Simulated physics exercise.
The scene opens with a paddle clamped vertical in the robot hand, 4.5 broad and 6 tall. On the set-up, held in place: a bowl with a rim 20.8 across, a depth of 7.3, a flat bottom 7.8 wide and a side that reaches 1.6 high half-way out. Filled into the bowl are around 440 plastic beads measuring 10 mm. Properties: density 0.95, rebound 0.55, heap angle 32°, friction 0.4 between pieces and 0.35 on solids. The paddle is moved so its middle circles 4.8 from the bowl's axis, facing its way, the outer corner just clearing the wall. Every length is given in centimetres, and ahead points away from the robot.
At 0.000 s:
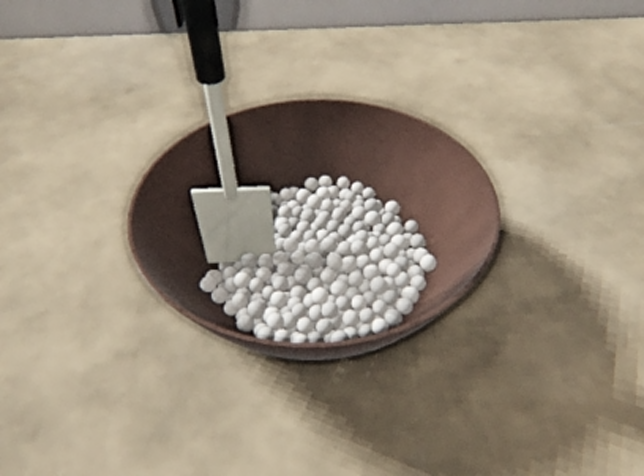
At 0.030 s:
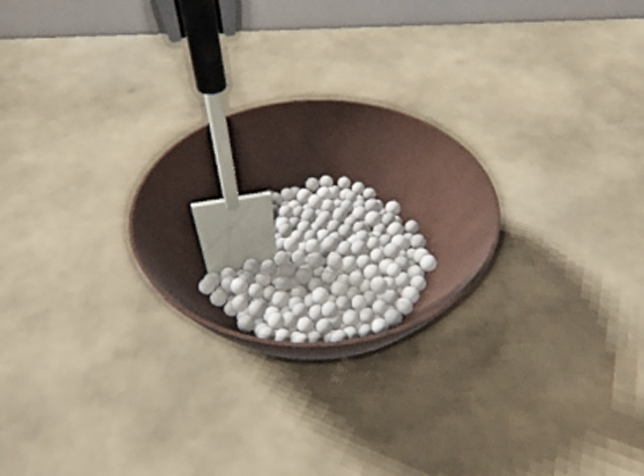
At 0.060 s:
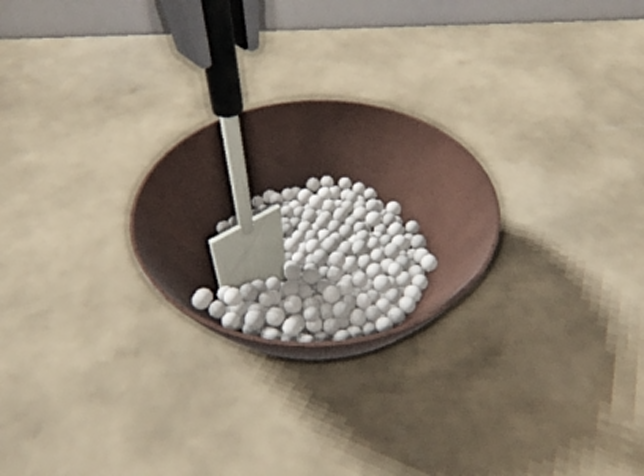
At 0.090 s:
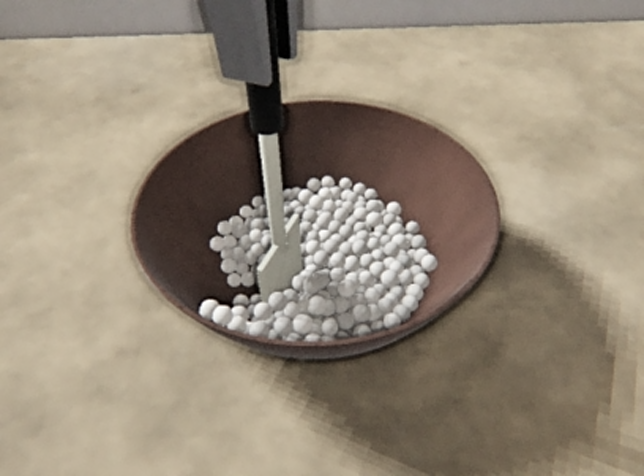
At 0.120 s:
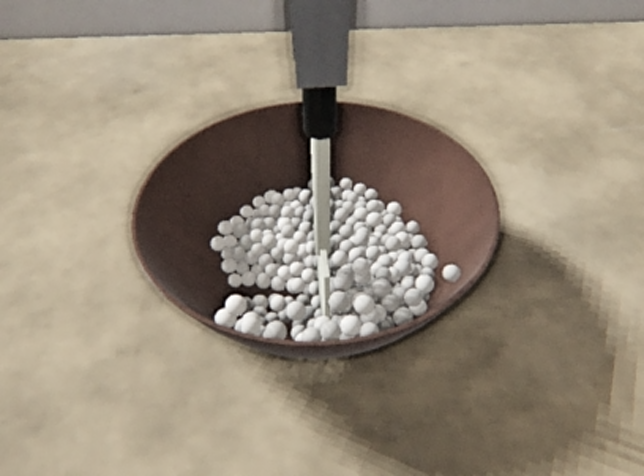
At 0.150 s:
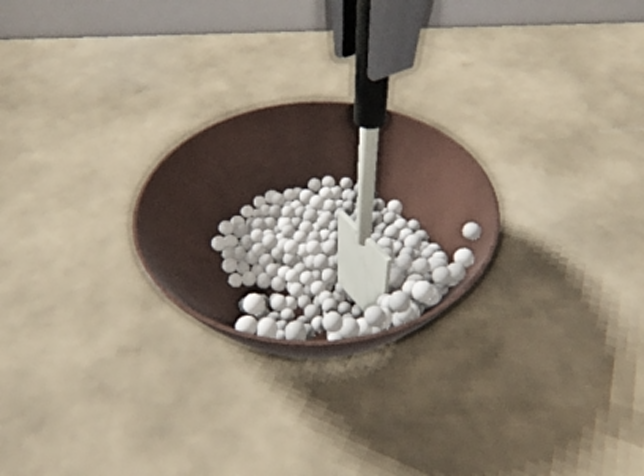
A robot hand sweeps an upright paddle rightward through white beads in a brown bowl.
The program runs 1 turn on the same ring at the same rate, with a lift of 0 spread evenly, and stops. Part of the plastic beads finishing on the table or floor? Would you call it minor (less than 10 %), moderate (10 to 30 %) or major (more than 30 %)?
I would call it moderate.
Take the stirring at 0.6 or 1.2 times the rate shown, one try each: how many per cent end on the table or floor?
I'd expect about 0 per cent, then about 25 per cent.
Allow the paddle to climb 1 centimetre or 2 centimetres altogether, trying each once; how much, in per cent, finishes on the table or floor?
About 10 and 5 per cent.
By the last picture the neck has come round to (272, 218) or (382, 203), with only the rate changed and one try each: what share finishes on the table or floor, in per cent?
Some 0 and 20 %.
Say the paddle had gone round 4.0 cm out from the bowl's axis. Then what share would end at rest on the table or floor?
That would give close to 10 per cent.
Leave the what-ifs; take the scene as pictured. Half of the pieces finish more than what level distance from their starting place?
My guess is close to 9 centimetres.
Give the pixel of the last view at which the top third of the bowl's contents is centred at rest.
About (264, 292).
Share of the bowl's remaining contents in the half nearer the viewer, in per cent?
Estimate: Some 60 %.
After 0.24 s, 209° round, highest piece 11 above the table; 418 in the bowl, 17 in flight or on the tool.
After 0.34 s, 297° round, highest piece 10 above the table; 396 in the bowl, 11 on the table or floor, 28 in flight or on the tool.
After 0.58 s, 0° round, highest piece 7 above the table; 372 in the bowl, 60 on the table or floor, 3 in flight or on the tool.
After 1.28 s, 0° round, highest piece 5 above the table; 372 in the bowl, 63 on the table or floor.
In the end, 372 in the bowl, 63 on the table or floor. That is 14 % on the table or floor.
